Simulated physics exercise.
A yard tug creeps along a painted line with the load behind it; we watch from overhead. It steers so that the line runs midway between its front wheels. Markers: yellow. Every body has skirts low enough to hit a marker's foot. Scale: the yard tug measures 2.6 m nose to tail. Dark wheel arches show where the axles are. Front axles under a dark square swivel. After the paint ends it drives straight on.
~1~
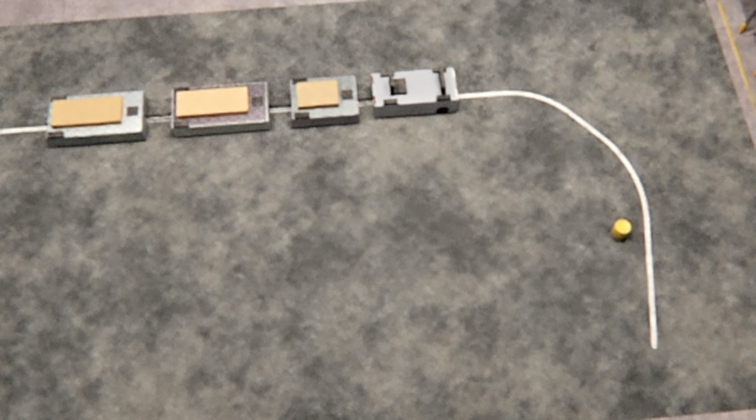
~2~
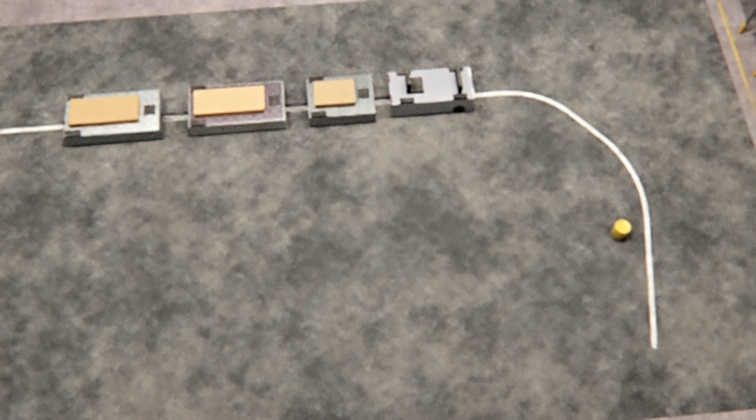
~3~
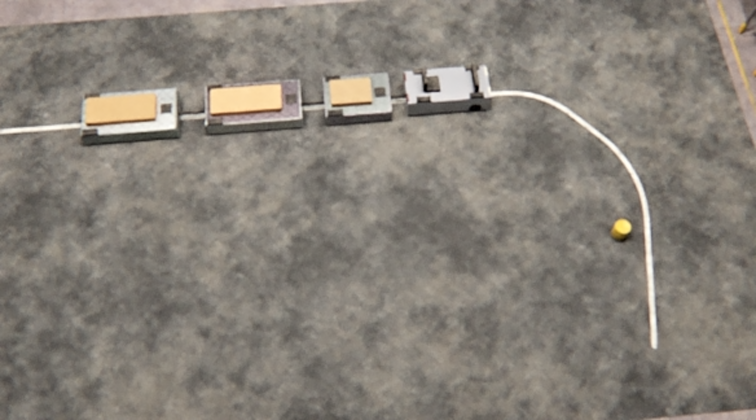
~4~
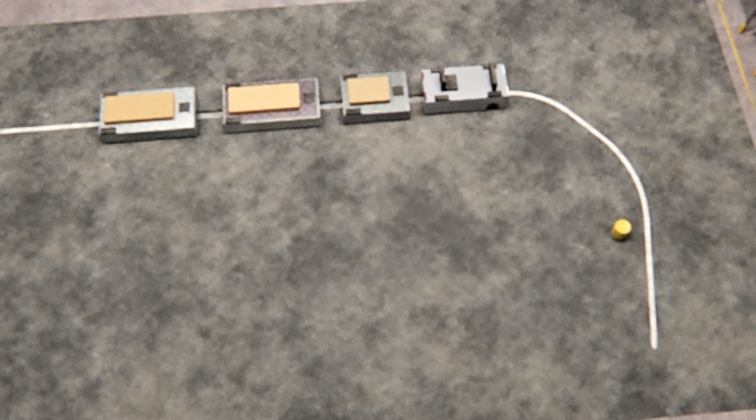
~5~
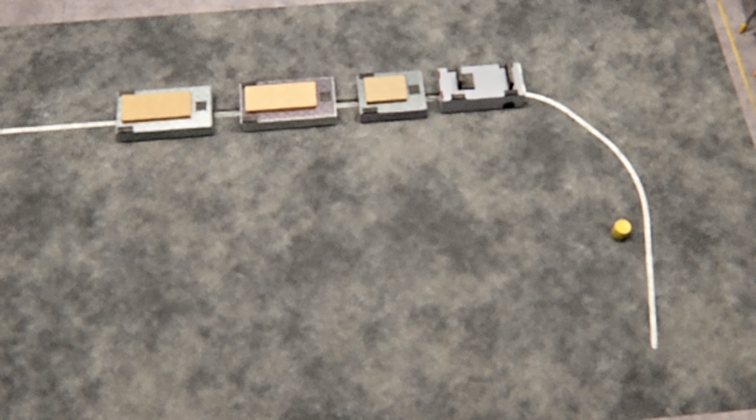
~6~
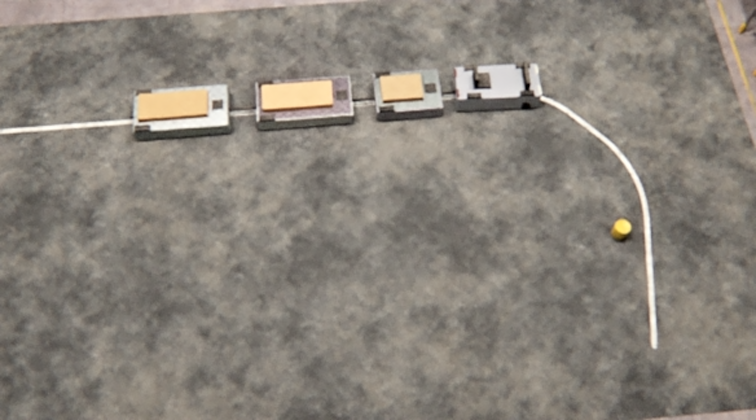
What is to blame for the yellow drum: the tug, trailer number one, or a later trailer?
It is the tug.
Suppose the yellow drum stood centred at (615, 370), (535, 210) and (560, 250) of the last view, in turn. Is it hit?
First struck, second clear, third missed.
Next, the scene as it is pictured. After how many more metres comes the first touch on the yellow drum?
About 6.5 m.
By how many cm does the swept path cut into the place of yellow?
Yellow 90.
With 5.6 m more driven, the last axle is at (308, 98) of the last picture, on the line.
With 6.7 m more driven, the last axle is at (336, 96) of the last picture, on the line; the yard tug has hit yellow.
With 11.2 m more driven, the last axle is at (457, 100) of the last picture, 50 cm off the line.
With 22.5 m more driven, the last axle is at (650, 361) of the last picture, 35 cm off the line; 1 of 1 struck in all.
